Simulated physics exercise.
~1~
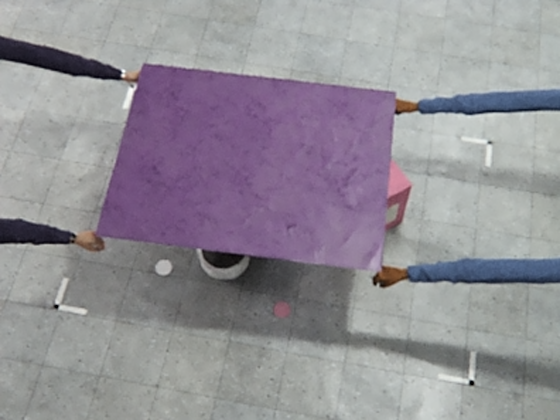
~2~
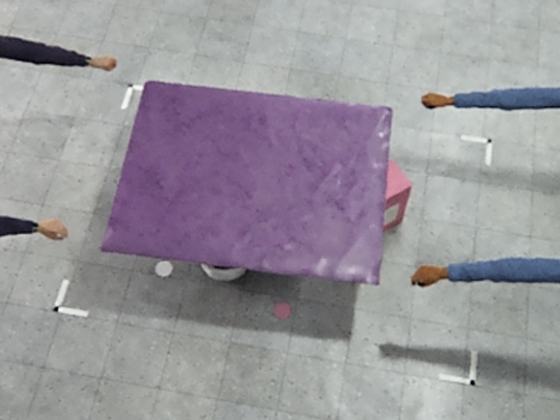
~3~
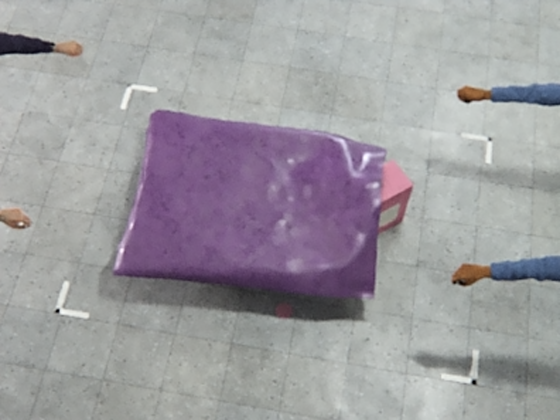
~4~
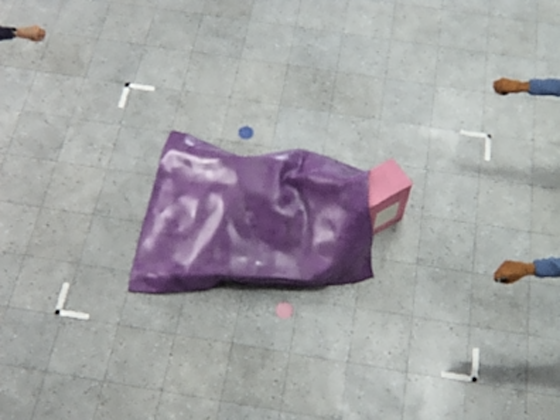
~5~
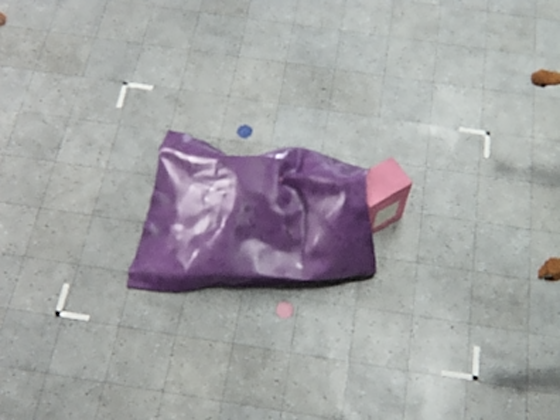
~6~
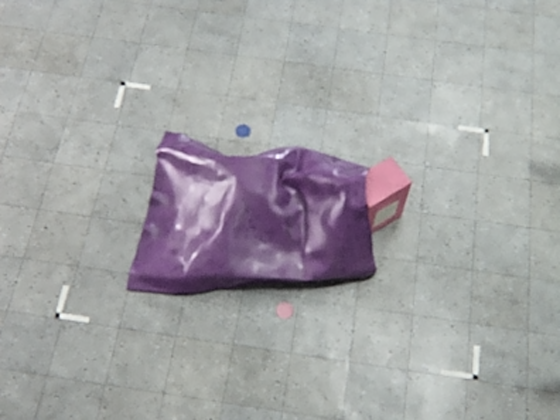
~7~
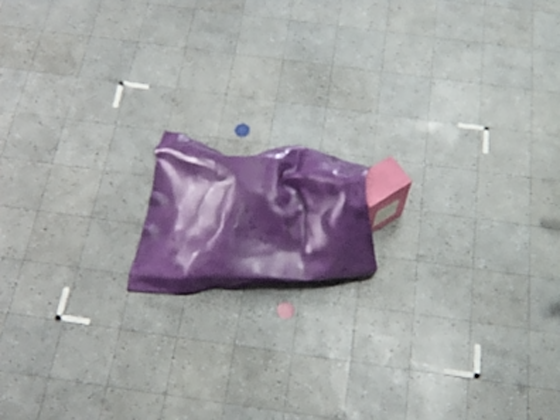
On a gray tiled floor, four hands release a purple tarp that settles over a container, leaving a pink box partly exposed.
